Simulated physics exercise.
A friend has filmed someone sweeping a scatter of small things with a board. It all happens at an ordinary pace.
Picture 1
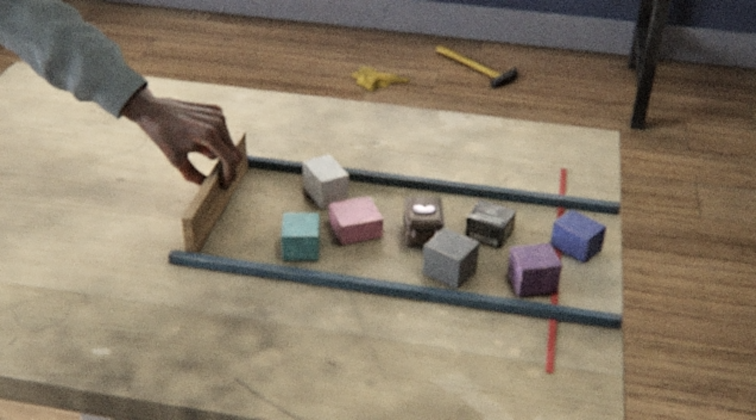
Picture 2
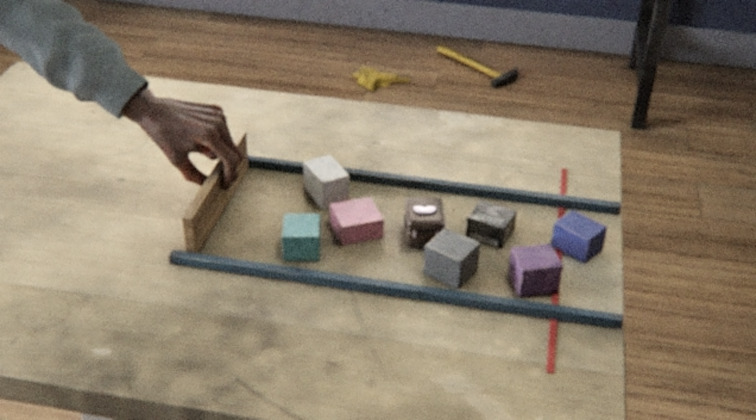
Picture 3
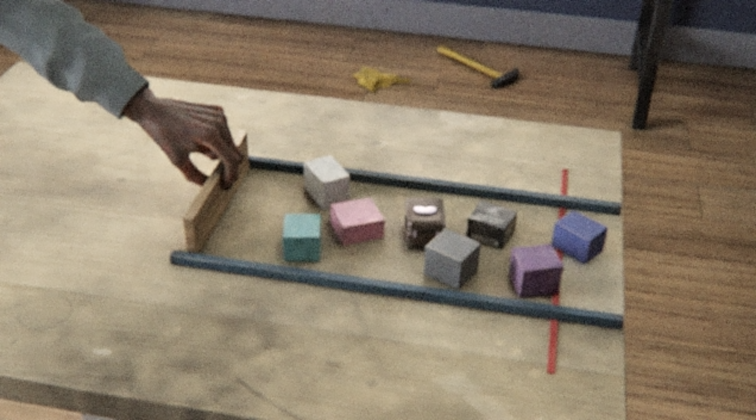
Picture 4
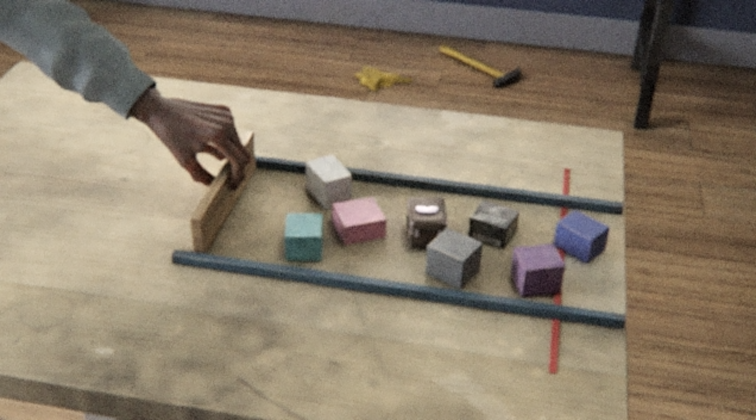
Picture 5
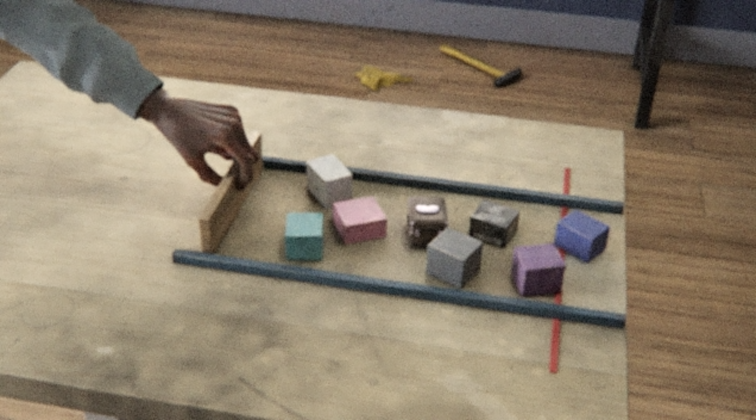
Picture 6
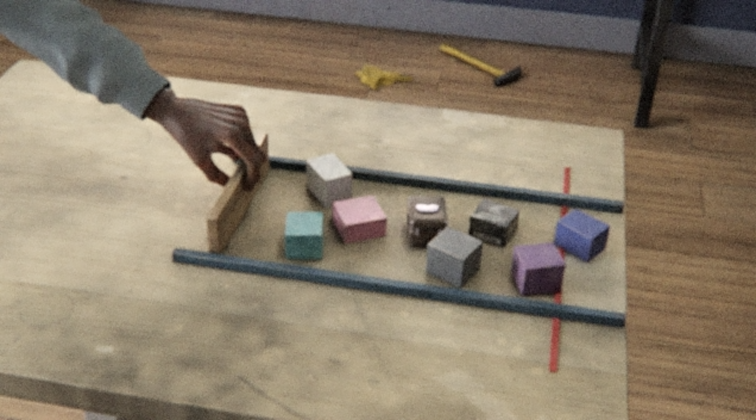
Hand sliding a wooden board slightly right between two dark rails, towards scattered coloured blocks and small boxes that stay still.
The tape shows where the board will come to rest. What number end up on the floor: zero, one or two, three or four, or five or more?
As it turns out, the number that fall off is three or four.
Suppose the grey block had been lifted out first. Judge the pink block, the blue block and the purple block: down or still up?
The pink block remains up; the blue block drops off; the purple block stays on.
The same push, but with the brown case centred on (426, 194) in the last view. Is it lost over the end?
It does not fall.
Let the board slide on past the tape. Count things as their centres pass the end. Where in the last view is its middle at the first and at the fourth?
Its middle is around (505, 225) and later (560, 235).
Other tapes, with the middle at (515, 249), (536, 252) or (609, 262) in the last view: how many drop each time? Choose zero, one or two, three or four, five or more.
In that order: One or two; either three or four; five or over.
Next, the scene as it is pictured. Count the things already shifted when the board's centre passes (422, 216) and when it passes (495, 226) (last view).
The counts are 6 and 8.
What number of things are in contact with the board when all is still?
3 of them.
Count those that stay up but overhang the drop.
Overhanging: 2.
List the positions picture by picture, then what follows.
The first frame shows blue block (578, 236); purple block (534, 270); black box (491, 223); board (217, 191); tape (558, 256).
The second frame shows purple block (535, 270); white block (326, 182).
The third frame shows black box (492, 224); grey block (452, 259).
The fourth frame shows blue block (581, 236); turquoise block (304, 237).
The fifth frame shows purple block (538, 269); brown case (427, 222).
The sixth frame shows blue block (582, 235); purple block (538, 269); black box (494, 223); board (241, 192); tape (561, 255).
Soon after, none off yet; blue block at rest near (582, 235); purple block at rest near (538, 269); black box at rest near (494, 223).
Then, none off yet; blue block moving near (587, 235); purple block moved a little near (563, 276); black box moved well along near (559, 211).
At rest, the number that fall off is three or four; fallen, black box, purple block and blue block.
